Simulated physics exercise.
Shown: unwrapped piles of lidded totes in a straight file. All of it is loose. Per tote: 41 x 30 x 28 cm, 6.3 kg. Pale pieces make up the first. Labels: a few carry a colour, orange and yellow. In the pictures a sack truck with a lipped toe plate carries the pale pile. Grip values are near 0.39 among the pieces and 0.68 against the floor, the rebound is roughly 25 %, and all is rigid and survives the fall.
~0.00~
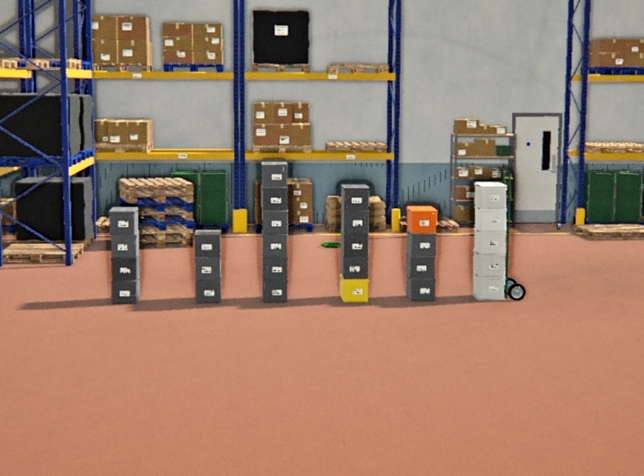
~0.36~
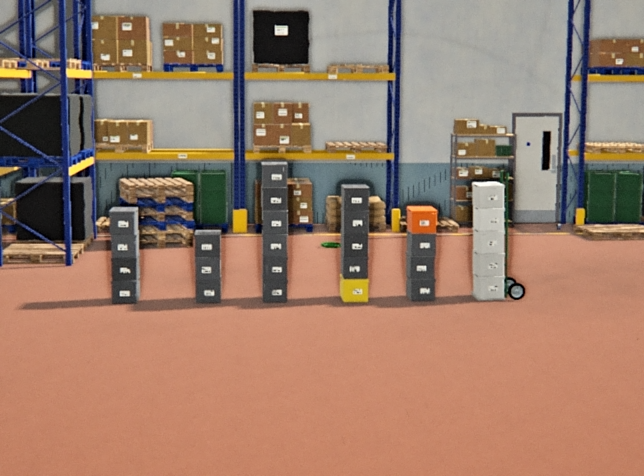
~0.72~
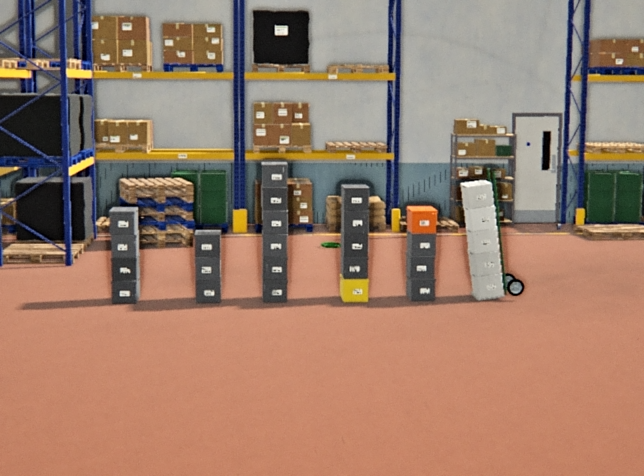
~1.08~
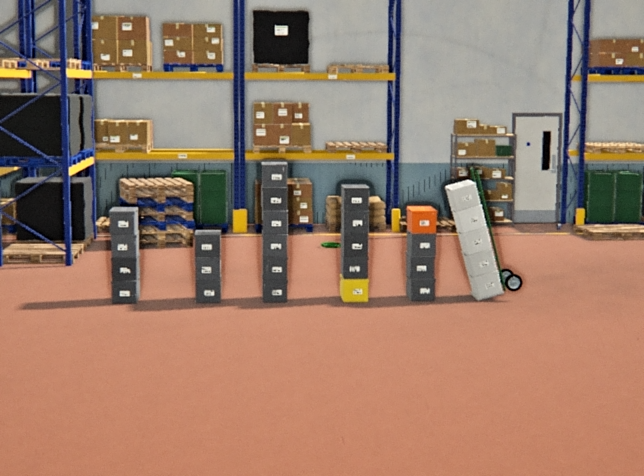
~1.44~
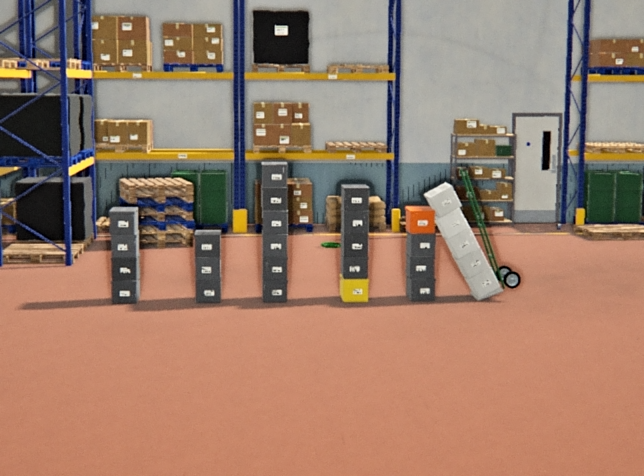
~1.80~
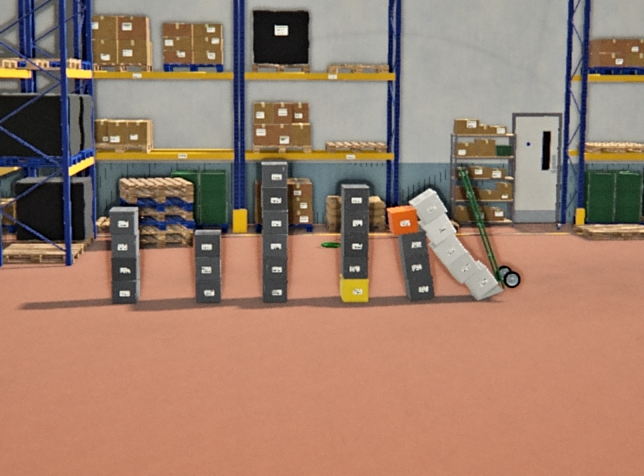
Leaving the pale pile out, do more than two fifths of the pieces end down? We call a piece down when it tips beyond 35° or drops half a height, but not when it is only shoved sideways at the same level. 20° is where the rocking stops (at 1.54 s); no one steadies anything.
Yes.
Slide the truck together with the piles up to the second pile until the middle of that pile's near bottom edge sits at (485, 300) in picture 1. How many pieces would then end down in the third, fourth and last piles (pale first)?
Pile by pile, third 0, fourth 0, last 0.
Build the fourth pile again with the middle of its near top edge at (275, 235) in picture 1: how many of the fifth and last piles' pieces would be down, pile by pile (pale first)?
Fifth 3, last 0.
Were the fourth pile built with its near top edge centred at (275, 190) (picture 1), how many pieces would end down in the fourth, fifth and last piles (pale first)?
Down by pile: Fourth 4, fifth 3, last 3.
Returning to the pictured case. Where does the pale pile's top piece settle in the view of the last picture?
Roughly at (369, 260).
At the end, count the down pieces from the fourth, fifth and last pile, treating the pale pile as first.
For the fourth pile 6, for the fifth pile 3, for the last pile 3.
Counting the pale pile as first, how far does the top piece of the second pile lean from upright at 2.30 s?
Tilt: Near 30 degrees.
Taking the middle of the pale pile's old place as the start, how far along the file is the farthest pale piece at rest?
150 cm.
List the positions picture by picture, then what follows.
In the first frame (pixels give the middle of a visible side), truck frame (509, 198) 0° forward; yellow tote (356, 291); orange tote (424, 222); none of the others has stirred.
Truck frame (507, 198) 1° forward; yellow tote (356, 291), in the second frame.
Truck frame (496, 196) 7° forward, top of the pale pile leaning 7°; orange tote (424, 222); none of the others has stirred, in the third frame.
Truck frame (482, 194) 15° forward, top of the pale pile leaning 15°; yellow tote (356, 291); none of the others has stirred, in the fourth frame.
Truck frame (473, 195) 20° forward, top of the pale pile leaning 28°; orange tote (423, 222); none of the others has stirred, in the fifth frame.
Truck frame (473, 195) 20° forward, top of the pale pile leaning 33°; orange tote (405, 222) 8° from how it stood; yellow tote (356, 291); movement in 4 of them, in the sixth frame.
After 2.30 s, 5 of the pale pile down; 3 of the 22 other totes down; orange tote 27° from how it stood; yellow tote 3° from how it stood.
After 3.12 s, 5 of the pale pile down; 8 of the 22 other totes down; orange tote 47° from how it stood, 38 cm lower; yellow tote 18° from how it stood.
After 4.08 s, 5 of the pale pile down; 17 of the 22 other totes down; orange tote 74° from how it stood, 46 cm lower; yellow tote 17° from how it stood.
In the end (5.7 s), 5 of the pale pile down; 20 of the 22 other totes down; orange tote 75° from how it stood, 46 cm lower; yellow tote 17° from how it stood. That is 91 per cent. From the last view, middles, orange tote near (313, 258), yellow tote near (349, 285).
